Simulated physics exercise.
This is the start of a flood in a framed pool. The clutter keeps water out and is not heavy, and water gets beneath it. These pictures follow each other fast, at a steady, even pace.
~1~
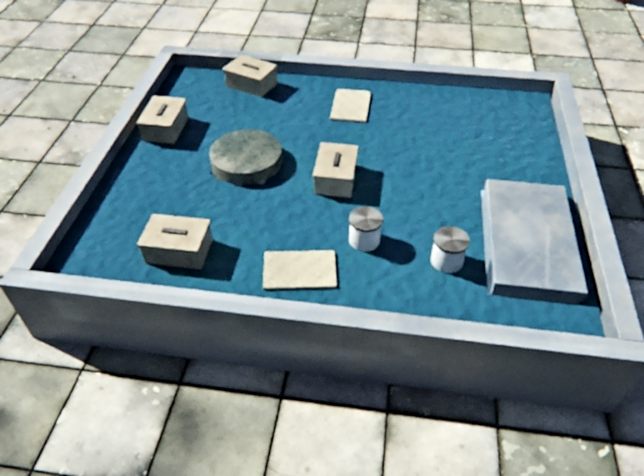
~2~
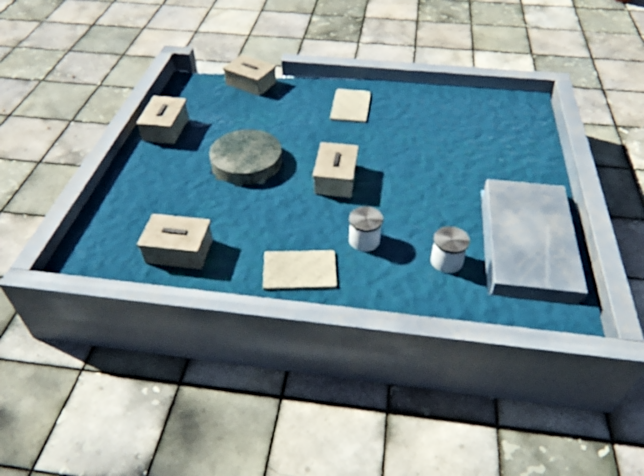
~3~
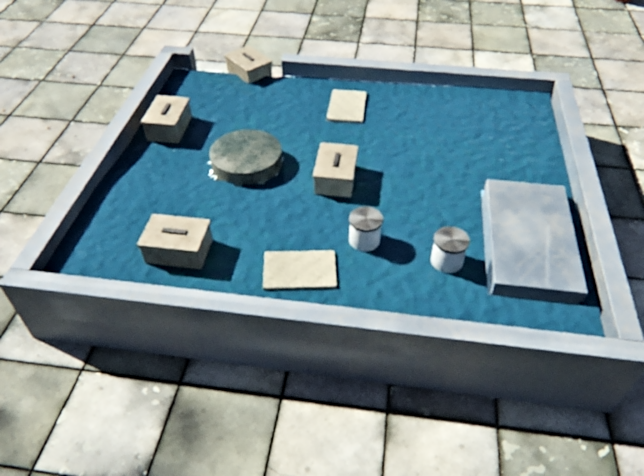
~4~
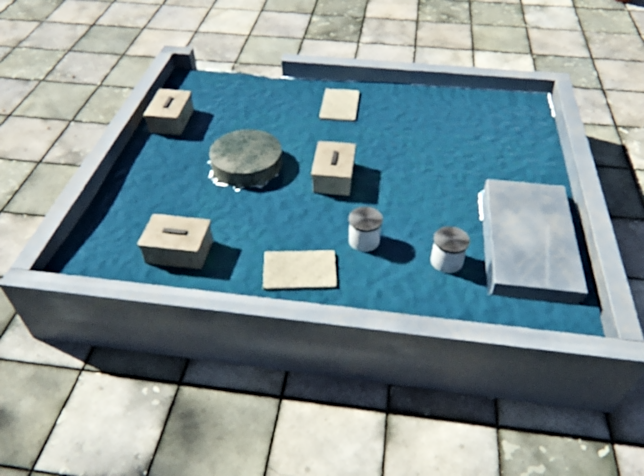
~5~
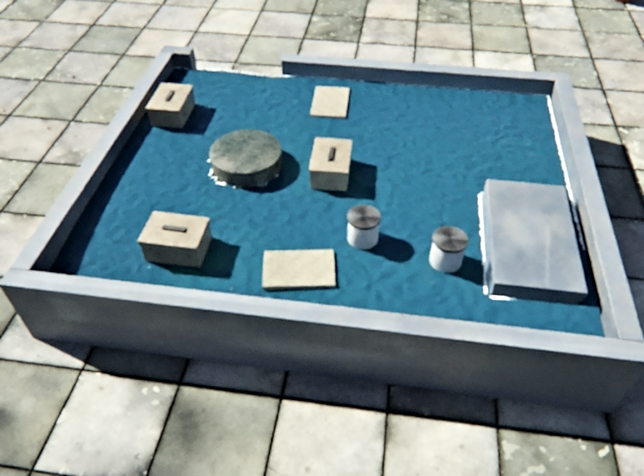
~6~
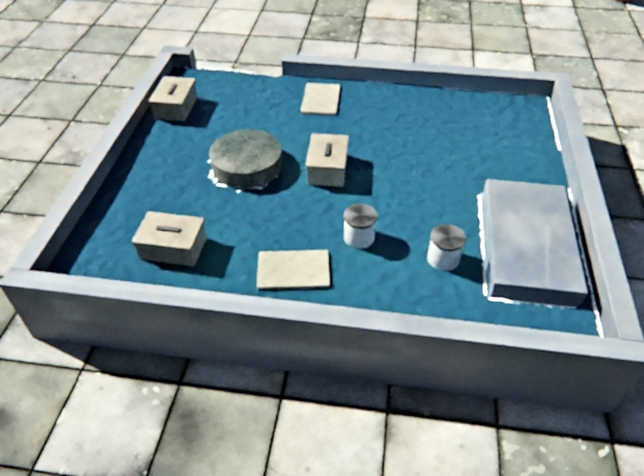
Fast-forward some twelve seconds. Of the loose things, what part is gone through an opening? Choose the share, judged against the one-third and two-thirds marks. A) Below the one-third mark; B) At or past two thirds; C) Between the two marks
Option C: Between the two marks.
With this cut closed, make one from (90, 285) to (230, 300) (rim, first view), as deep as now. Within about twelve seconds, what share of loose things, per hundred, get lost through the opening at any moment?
Close to 50 %.
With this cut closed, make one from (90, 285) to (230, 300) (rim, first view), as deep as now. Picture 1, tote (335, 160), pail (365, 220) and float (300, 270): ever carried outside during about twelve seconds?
Item one: Leaves; item two: Leaves; item three: Leaves.
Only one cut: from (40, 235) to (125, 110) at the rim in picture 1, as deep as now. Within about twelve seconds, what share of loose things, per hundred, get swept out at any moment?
40 %.
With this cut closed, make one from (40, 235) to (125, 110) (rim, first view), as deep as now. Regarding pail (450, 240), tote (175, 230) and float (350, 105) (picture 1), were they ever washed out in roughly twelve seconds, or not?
In sequence - stays put, departs, stays put.
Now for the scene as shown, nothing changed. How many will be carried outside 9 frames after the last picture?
I count 2.
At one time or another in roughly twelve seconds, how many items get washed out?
The count is 3.
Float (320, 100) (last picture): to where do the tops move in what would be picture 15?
It should end up somewhere near (256, 78).
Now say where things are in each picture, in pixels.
A tote at (162, 110) floats; a float at (351, 104), afloat; 0 of 8 have shifted, in the first picture.
A tote at (162, 111), afloat; a float at (351, 104), afloat; 1 of 8 have shifted, in the second picture.
A tote at (166, 110), afloat, close to its start; a float at (347, 105), afloat, close to its start; 2 of 8 have shifted, in the third picture.
A tote at (168, 103) floats, close to its start; a float at (340, 103) floats, close to its start; 3 of 8 have shifted, in the fourth picture.
A tote at (170, 96), afloat, close to its start; a float at (330, 101) floats, close to its start; 5 of 8 have shifted, in the fifth picture.
A tote at (172, 90), afloat, a stride from its start; a float at (321, 98) floats, close to its start; 7 of 8 have shifted, in the sixth picture.
A moment on, 1 of 8 are out; 7 afloat.
Next, 2 of 8 are out; 6 afloat.
Later, 3 of 8 are out; 5 afloat.
In the end, 3 of 8 are out; 5 afloat.
